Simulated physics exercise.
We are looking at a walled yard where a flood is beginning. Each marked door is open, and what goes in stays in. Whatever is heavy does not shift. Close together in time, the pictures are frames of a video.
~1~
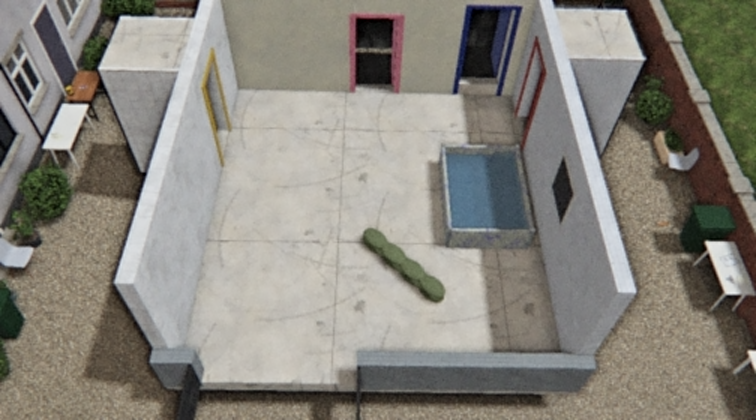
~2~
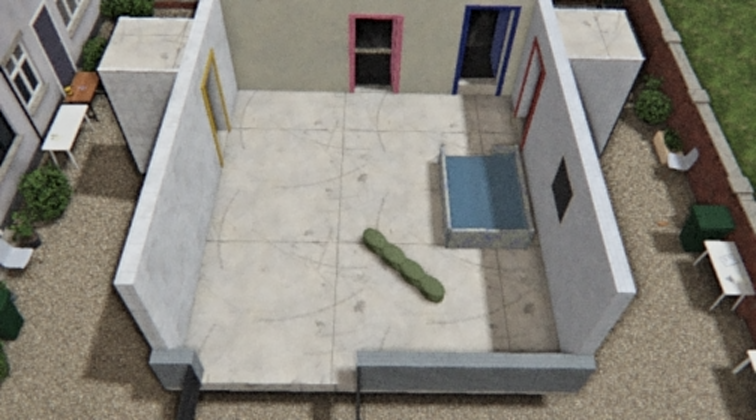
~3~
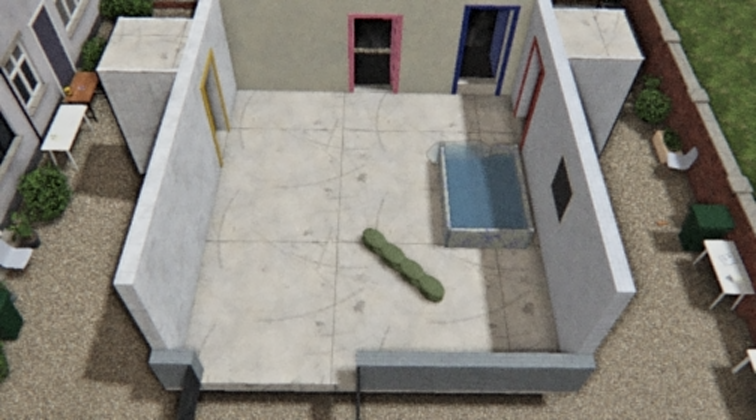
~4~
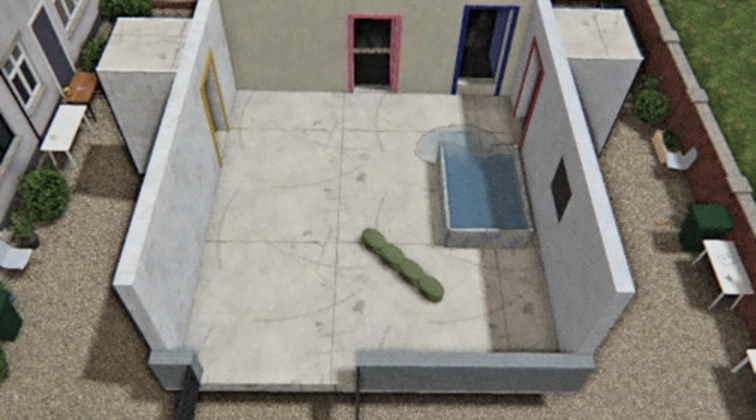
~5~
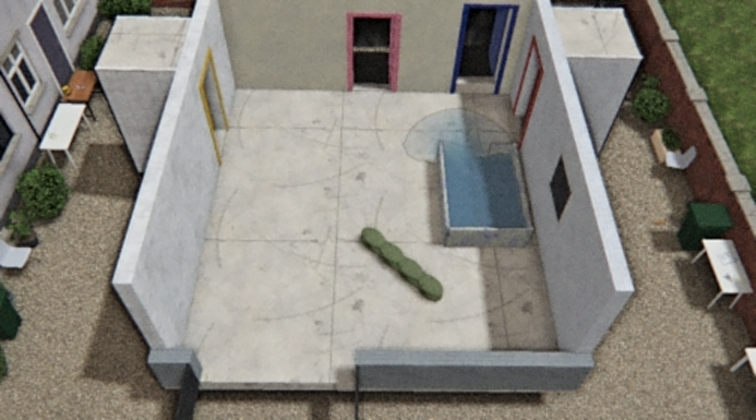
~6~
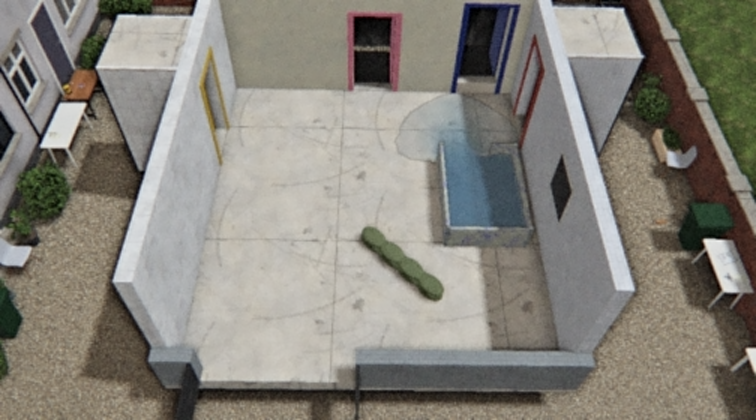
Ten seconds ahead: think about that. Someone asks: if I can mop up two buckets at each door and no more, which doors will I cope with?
The red door passes two buckets of inflow. The pink door passes two buckets of inflow. The yellow door stays within two buckets of inflow. The blue door stays within two buckets of inflow.
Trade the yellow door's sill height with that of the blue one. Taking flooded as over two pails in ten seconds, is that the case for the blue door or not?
The blue one exceeds the limit.
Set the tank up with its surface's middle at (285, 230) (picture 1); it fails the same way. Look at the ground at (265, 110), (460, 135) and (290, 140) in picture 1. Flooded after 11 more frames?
In the order asked: Reached by the flood, not reached, reached by the flood.
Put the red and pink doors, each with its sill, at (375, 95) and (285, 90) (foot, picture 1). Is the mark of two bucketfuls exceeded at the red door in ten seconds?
Note: Red one comes out above.
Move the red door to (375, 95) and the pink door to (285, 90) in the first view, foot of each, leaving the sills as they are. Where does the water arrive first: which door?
That'd be the blue door.
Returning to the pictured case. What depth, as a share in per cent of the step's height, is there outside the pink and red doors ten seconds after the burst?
Approx. 150 % then 100 %.
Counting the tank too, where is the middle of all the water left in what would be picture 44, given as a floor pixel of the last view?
I'd put it at around (405, 151).
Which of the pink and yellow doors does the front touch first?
That's the pink door.
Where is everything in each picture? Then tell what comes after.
The tank at (485, 189) is whole and still, in the first frame.
The front is at (438, 159), out from the gap on the tank's far side, in the second frame.
Water pours out on the tank's far side and has run to (434, 150), in the third frame.
The front is at (467, 127), out from the gap on the tank's far side, in the fourth frame.
The front is at (464, 111), out from the gap on the tank's far side, in the fifth frame.
The front is at (461, 96), out from the gap on the tank's far side, in the sixth frame.
A moment on, water covers 15 % of the floor; the red door wet at the sill, nothing in, the pink door not reached, the yellow door not reached, the blue door wet at the sill, nothing in.
Next, water covers 15 % of the floor; the red door wet at the sill, nothing in, the pink door under two buckets in, the yellow door not reached, the blue door wet at the sill, nothing in.
Then, water covers 25 % of the floor; the red door under two buckets in, the pink door over two buckets in, the yellow door not reached, the blue door wet at the sill, nothing in.
Later, water covers 45 % of the floor; the red door over two buckets in, the pink door over two buckets in, the yellow door wet at the sill, nothing in, the blue door wet at the sill, nothing in.
In the end, water covers 70 % of the floor; the red door over two buckets in, the pink door far over two buckets in, the yellow door wet at the sill, nothing in, the blue door wet at the sill, nothing in.
